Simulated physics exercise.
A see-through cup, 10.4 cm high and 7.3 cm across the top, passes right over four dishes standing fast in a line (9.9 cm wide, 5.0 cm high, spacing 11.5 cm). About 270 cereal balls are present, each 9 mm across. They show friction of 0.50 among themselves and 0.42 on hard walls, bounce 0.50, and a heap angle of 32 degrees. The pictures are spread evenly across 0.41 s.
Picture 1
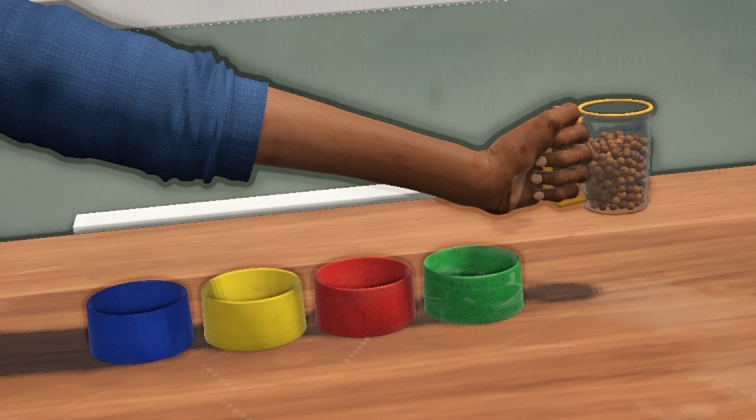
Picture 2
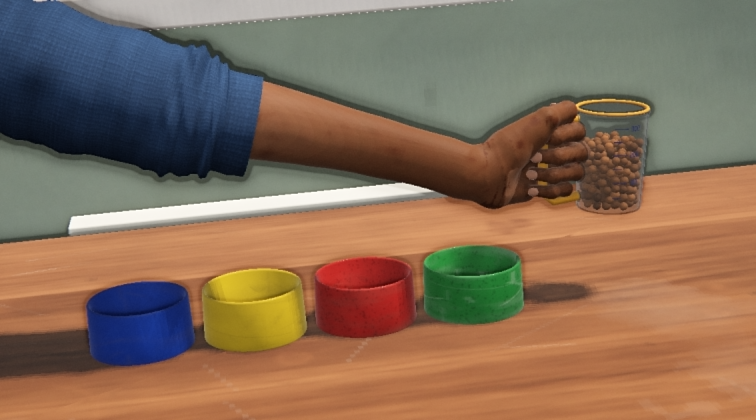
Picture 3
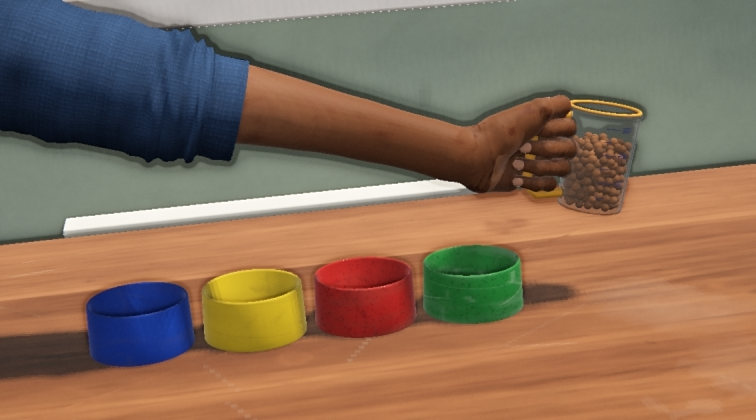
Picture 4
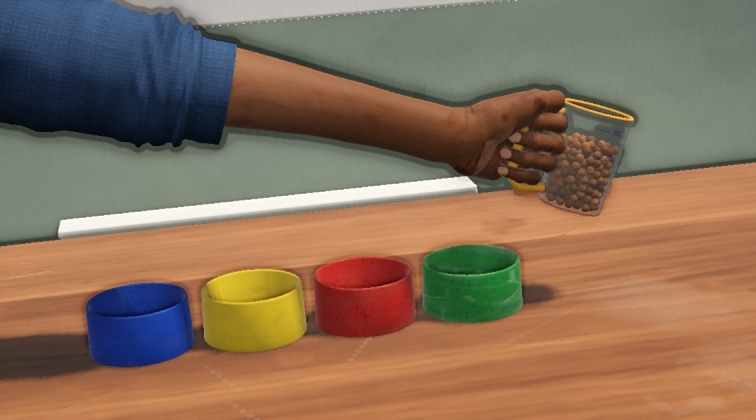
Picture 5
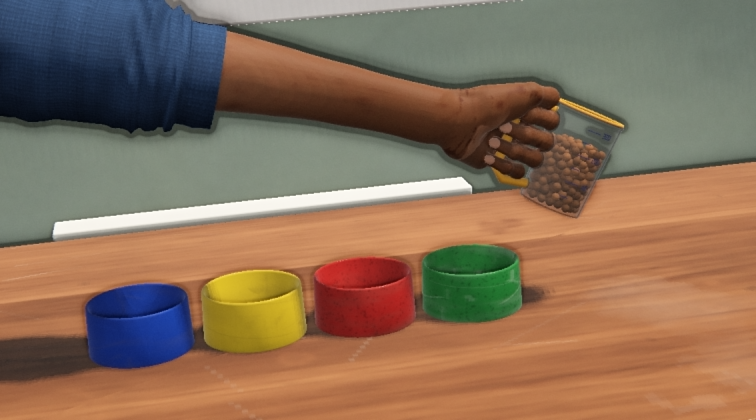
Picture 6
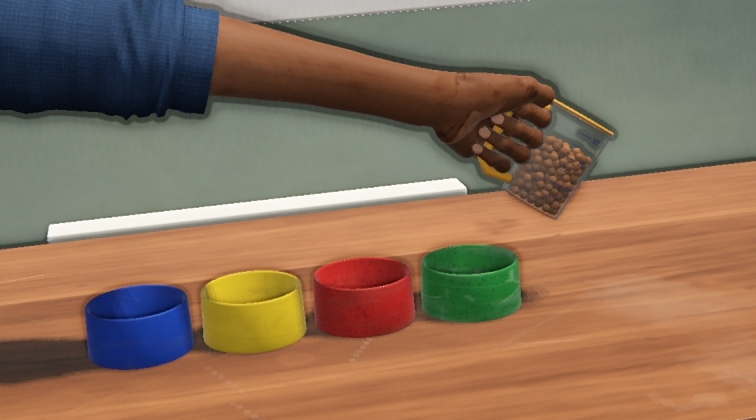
The footage shows a hand gripping a clear cup of small brown balls behind a row of blue, yellow, red and green dishes, then moving it slightly left while steadily tilting it to the right, the balls staying inside.
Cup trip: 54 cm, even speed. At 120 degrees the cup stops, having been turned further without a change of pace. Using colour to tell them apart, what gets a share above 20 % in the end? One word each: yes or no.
Red dish: No; blue dish: No; green dish: Yes; yellow dish: No; counter: No.
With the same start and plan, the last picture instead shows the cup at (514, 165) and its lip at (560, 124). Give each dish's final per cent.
Kept per dish: Red = 0, blue = 90, green = 0, yellow = 0.
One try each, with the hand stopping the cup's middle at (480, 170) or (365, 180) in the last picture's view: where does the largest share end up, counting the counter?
The winner: Counter, then green.
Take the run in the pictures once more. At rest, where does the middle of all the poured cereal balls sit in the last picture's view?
About (459, 290).
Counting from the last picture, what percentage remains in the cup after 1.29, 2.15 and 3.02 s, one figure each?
About 0, 0, 0 per cent.
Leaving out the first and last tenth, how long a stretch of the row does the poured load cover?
I'd put it at close to 8 cm.
Then, 1.29 s after the last picture, tilt 120 degrees; cup holds 0 %, red 5 %, green 85 %.
Then, 2.15 s after the last picture, tilt 120 degrees; cup holds 0 %, red 5 %, green 85 %.
Then, 3.02 s after the last picture, tilt 120 degrees; cup holds 0 %, red 5 %, green 85 %.
In the end, red 5 %, blue 0 %, green 85 %, yellow 0 %, counter 10 %.
